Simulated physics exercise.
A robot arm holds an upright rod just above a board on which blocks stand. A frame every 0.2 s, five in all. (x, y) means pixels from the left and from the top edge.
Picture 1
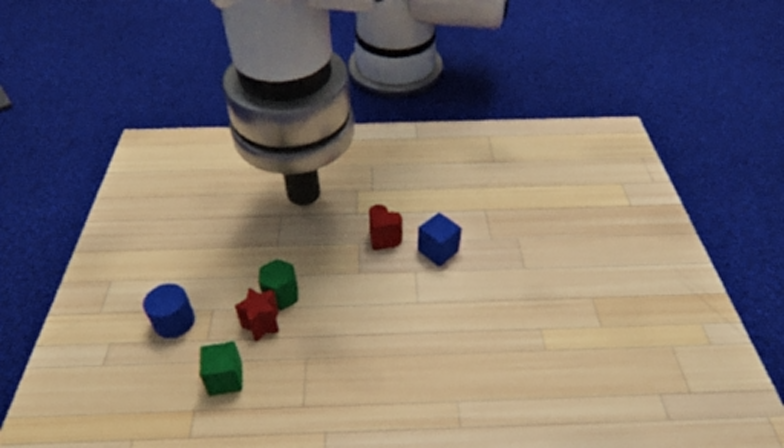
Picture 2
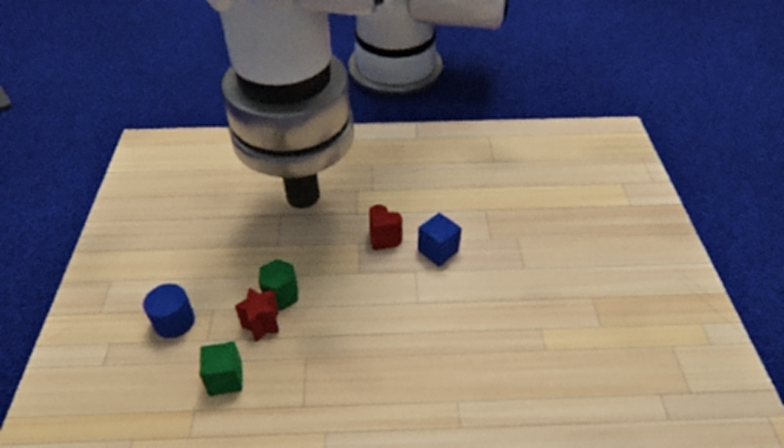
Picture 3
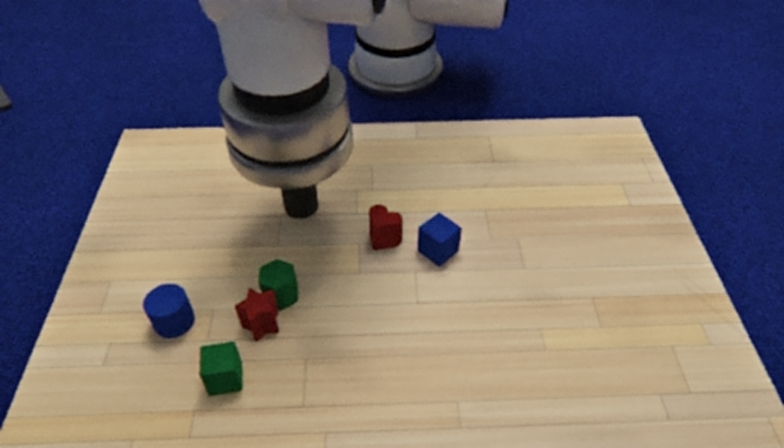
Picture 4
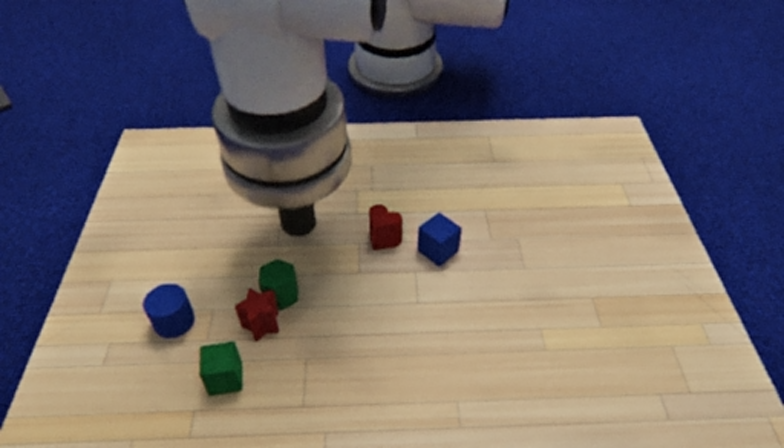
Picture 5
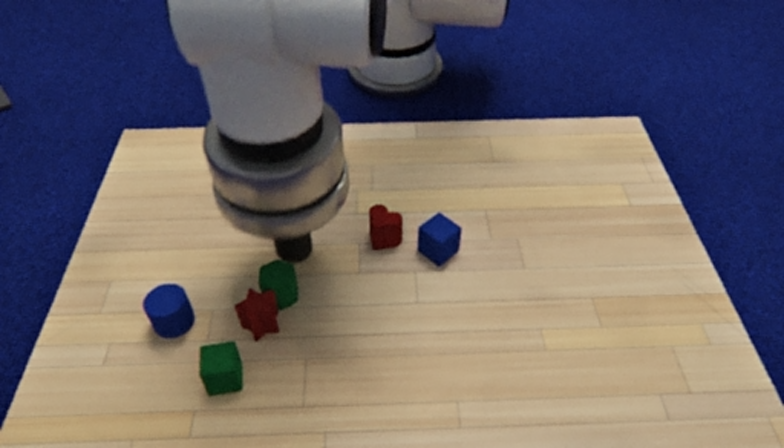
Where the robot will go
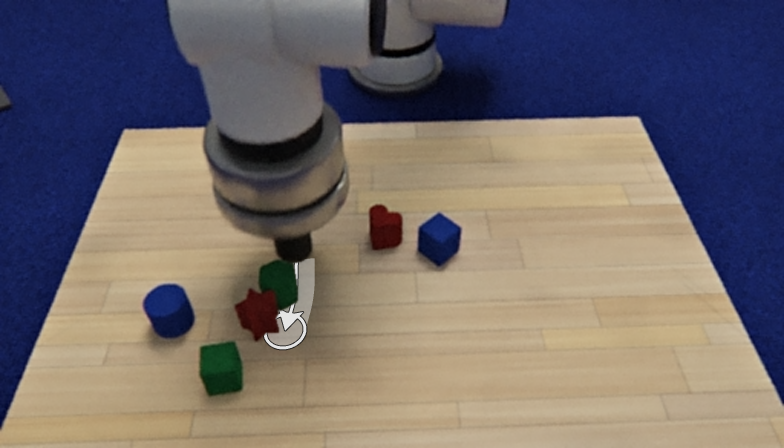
On a light wooden board over a blue floor, a robot arm holds a dark upright rod above scattered red, green and blue blocks. The rod barely shifts at first, then moves toward the viewer and slightly left, nearing the green hexagonal block beside the red star, while every block stays still.
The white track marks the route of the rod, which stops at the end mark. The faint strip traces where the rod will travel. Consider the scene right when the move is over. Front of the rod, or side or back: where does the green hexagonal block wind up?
Ahead.
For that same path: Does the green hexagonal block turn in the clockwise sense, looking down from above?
Yes, that is what happens.
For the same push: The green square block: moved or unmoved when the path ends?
The answer is that it is displaced.
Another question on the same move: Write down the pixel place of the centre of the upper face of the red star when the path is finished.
Near (219, 346).
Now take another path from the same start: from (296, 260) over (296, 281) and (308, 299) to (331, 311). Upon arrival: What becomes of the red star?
Well, the red star shifts from its place.
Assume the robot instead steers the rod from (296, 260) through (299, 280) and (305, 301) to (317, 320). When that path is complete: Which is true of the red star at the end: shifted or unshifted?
It is no longer where it was.
The line goes from (296, 260) via (295, 293), ending at (285, 331).
The first path, step by step. Halfway along, rod (293, 284); red star (243, 320), turned 35° clockwise; green hexagonal block (271, 300).
At the end, rod (283, 321); green square block (194, 378), turned 15° anticlockwise; red star (219, 346), turned 70° clockwise; green hexagonal block (255, 339), turned 20° clockwise; red heart block unmoved.
